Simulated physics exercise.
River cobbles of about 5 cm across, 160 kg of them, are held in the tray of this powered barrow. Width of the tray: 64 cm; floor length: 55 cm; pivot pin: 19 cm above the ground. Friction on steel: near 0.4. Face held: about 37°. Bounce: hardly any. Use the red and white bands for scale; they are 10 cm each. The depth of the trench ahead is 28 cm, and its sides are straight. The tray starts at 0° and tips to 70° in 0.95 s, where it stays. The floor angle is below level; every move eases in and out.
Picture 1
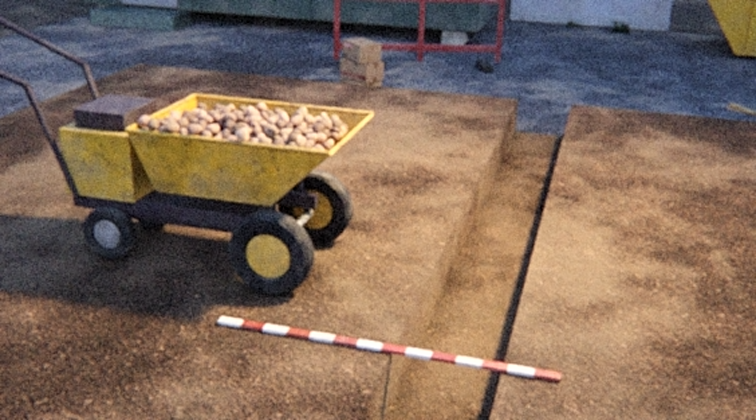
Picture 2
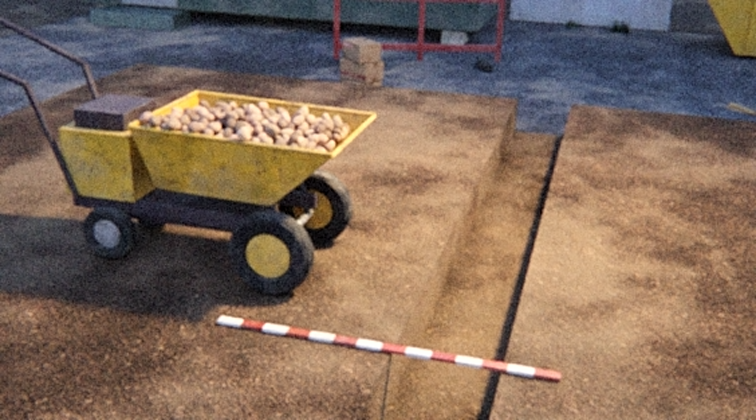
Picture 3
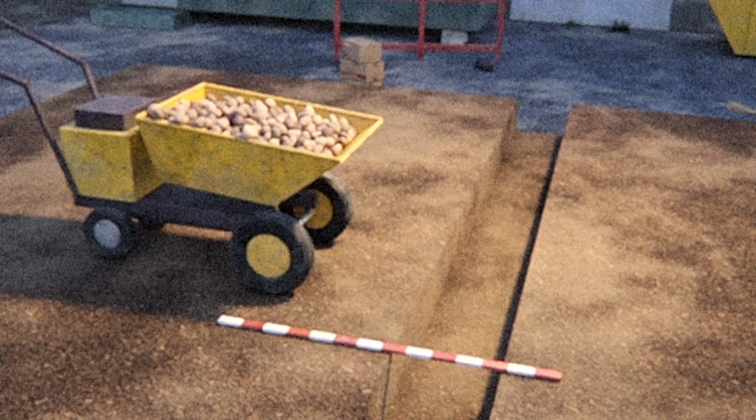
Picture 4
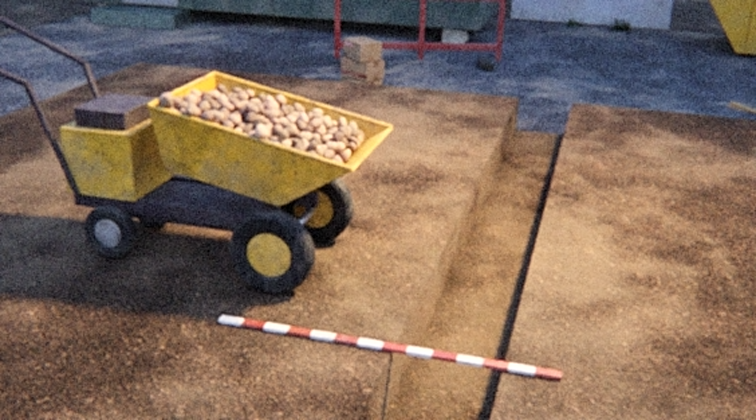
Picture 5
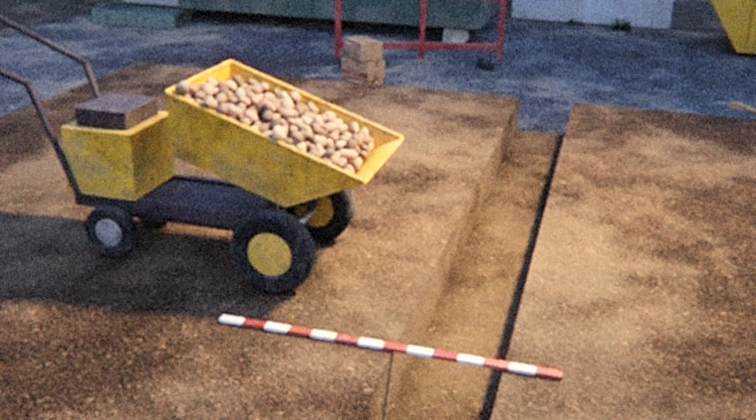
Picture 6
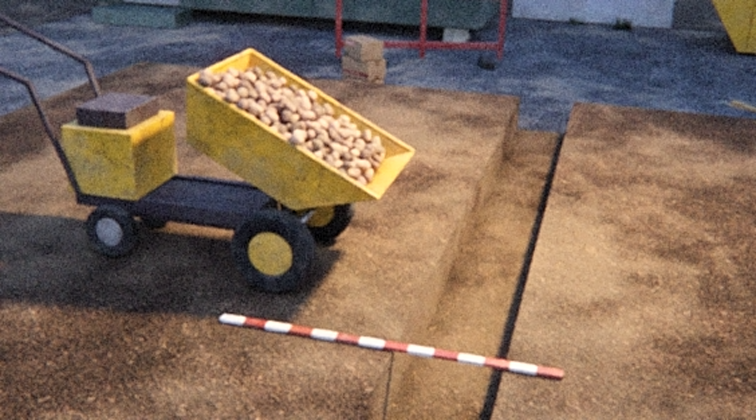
A yellow powered barrow with black tyres and dark handles stands at the left on brown earth, seen from slightly above in a fixed view. Its tray holds pale, rounded cobbles, with a red-and-white striped pole in front, a straight-sided trench to the right, and blocks and a red rail behind. The tray tilts slowly, then faster, its rear rising and its front lip dipping rightward, while the wheels stay still.
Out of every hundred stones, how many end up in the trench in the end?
Around 100 in every hundred.
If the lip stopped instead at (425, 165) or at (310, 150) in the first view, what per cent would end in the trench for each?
I'd expect some 40 per cent, then some 80.
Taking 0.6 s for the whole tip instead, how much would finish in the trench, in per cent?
About 100%.
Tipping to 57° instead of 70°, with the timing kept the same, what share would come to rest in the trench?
In that case near 90 per cent.
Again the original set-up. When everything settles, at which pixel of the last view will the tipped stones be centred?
Resting centre: About (471, 326).
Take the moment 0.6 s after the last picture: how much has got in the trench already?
By that point it's something like 45 in a hundred.
Then, 0.3 s after the last picture the floor is at 59°, 100 % in the tray; the foremost stones are at (418, 237).
Then, 0.6 s after the last picture the floor is at 70°, 55 % in the tray, 1 % short of the trench, 43 % in the trench; the foremost stones are at (511, 340).
Then, 1.0 s after the last picture the floor is at 70°, 15 % in the tray, 1 % short of the trench, 84 % in the trench; the foremost stones are at (514, 331).
Then, 2.9 s after the last picture the floor is at 70°, 0 % in the tray, 100 % in the trench; the foremost stones are at (516, 323).
